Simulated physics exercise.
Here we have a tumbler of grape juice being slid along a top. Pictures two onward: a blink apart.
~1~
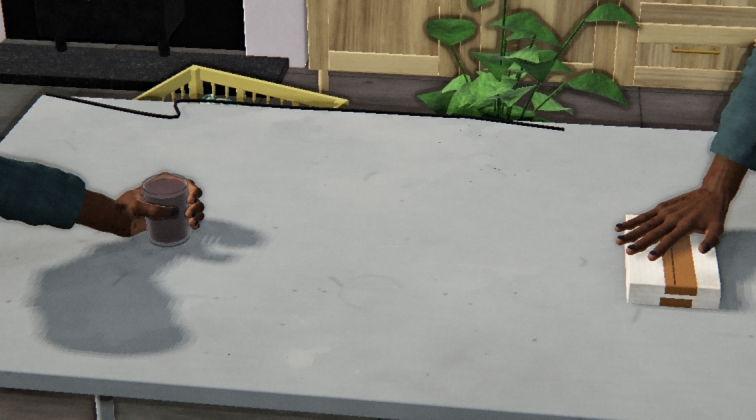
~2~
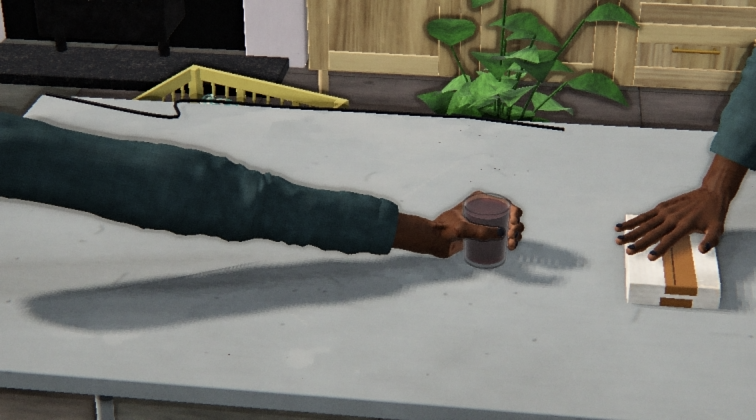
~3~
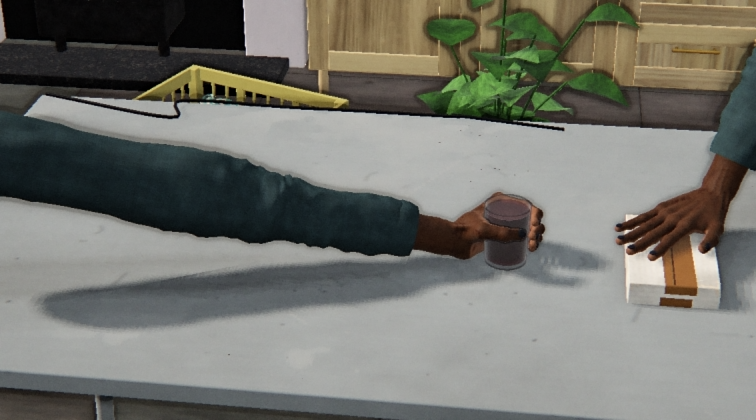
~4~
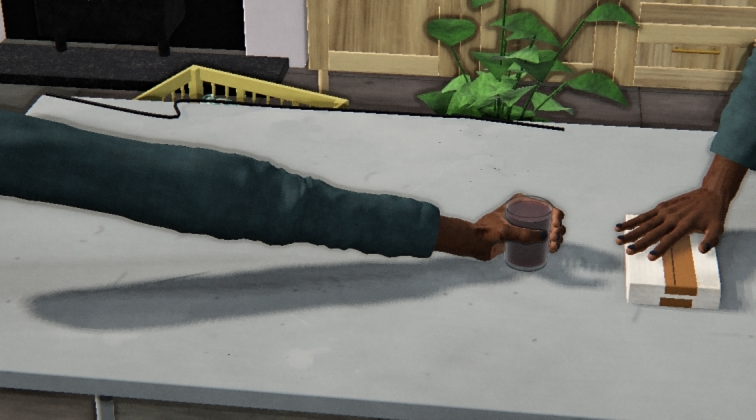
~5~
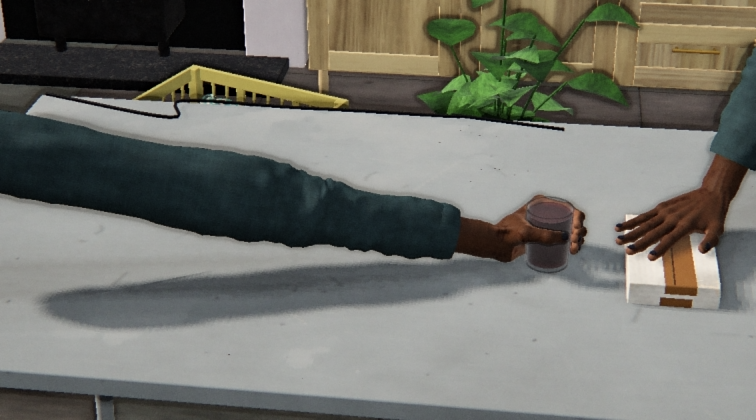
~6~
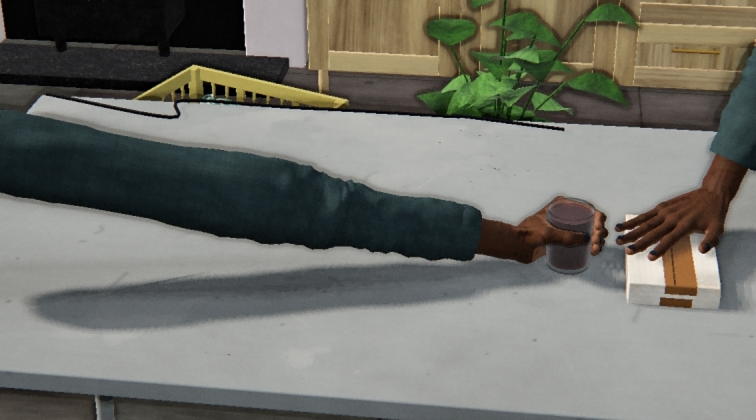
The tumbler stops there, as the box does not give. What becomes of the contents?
Well, it will brim over, I reckon.
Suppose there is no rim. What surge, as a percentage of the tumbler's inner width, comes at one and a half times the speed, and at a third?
You'd get a wave of 55 per cent in the first case and 15 per cent in the second.
A moment on, the tumbler meets the box.
Further on, the grape juice surges up the wall; a puddle lies under it.
When it is over, the tumbler stands at the box; a puddle lies under it.
